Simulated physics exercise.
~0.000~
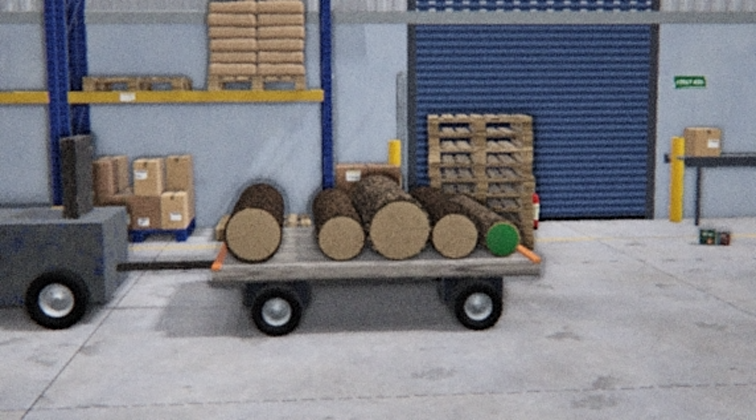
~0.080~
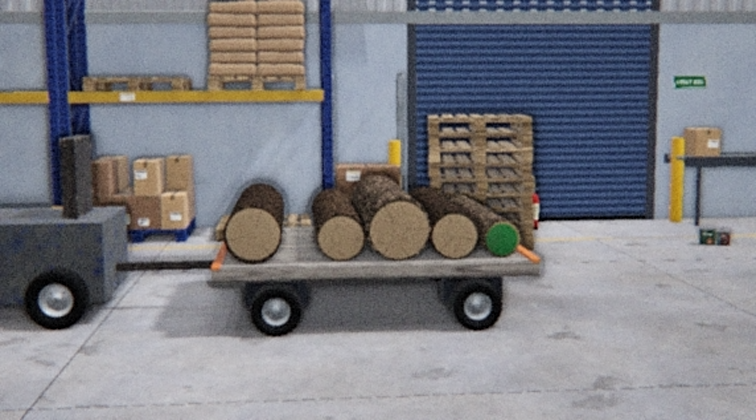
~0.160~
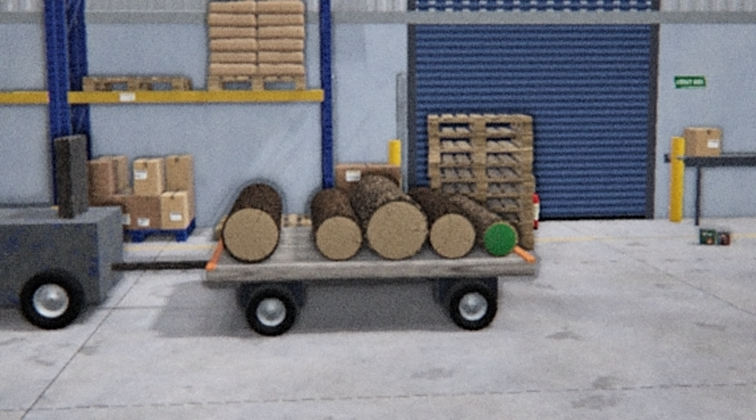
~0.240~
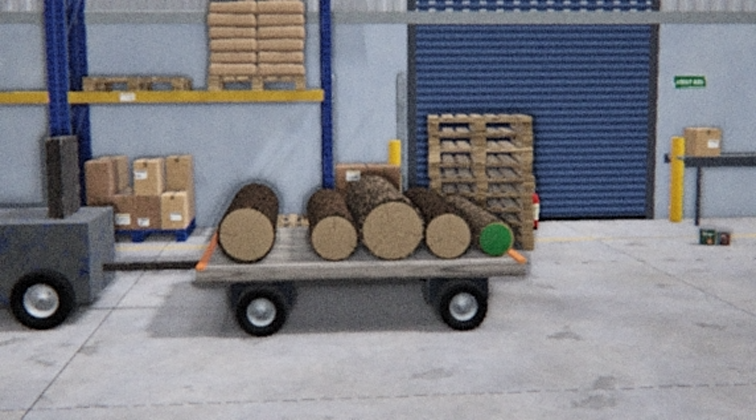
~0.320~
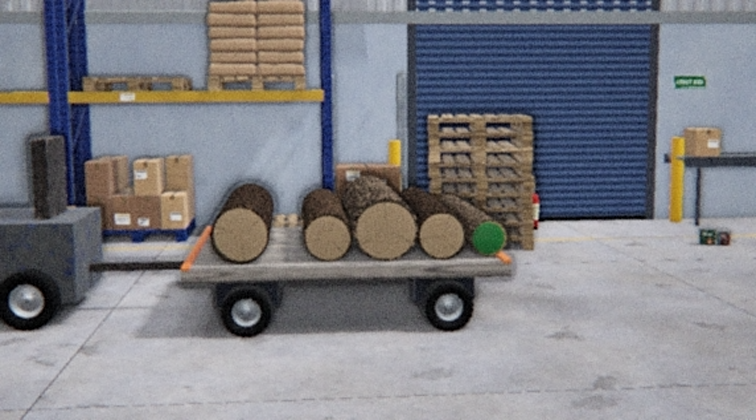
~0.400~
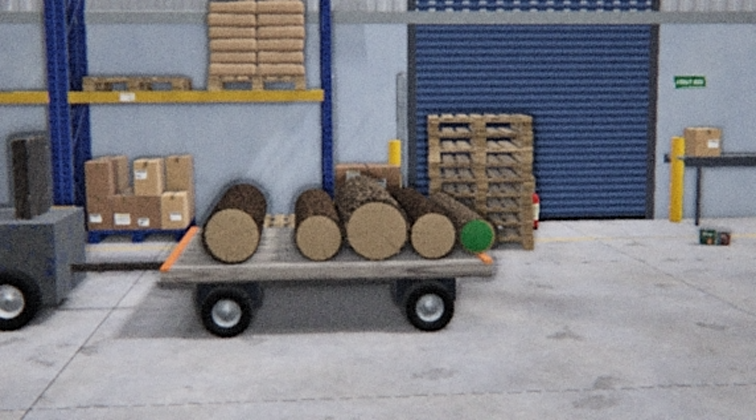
In a warehouse, a flat cart carrying five logs laid end-on, the rightmost with a green face, stands hitched behind a grey vehicle. The vehicle begins pulling it left, slowly at first and then faster, and the logs shift toward the right end of the deck as the cart moves.
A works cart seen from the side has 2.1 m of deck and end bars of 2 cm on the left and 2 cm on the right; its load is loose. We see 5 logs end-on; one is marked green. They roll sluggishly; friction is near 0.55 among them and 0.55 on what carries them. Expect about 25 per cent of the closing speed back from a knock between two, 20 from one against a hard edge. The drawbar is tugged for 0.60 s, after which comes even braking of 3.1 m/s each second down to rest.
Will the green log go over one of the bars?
It will fall off.
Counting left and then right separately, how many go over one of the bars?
By side, that's 1 to the left and 1 to the right.
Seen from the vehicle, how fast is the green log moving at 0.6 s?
Speed: Approx. 2.0 m/s.
After 0.6 s, green is over the right bar and falling; 1 over a bar so far.
After 0.7 s, green is over the right bar and falling; 1 over a bar so far.
After 0.8 s, green is over the right bar and down; 1 over a bar so far.
After 0.9 s, no change for green; 1 over a bar so far.
At rest (3.1 s), green is over the right bar and down; 2 over a bar so far.
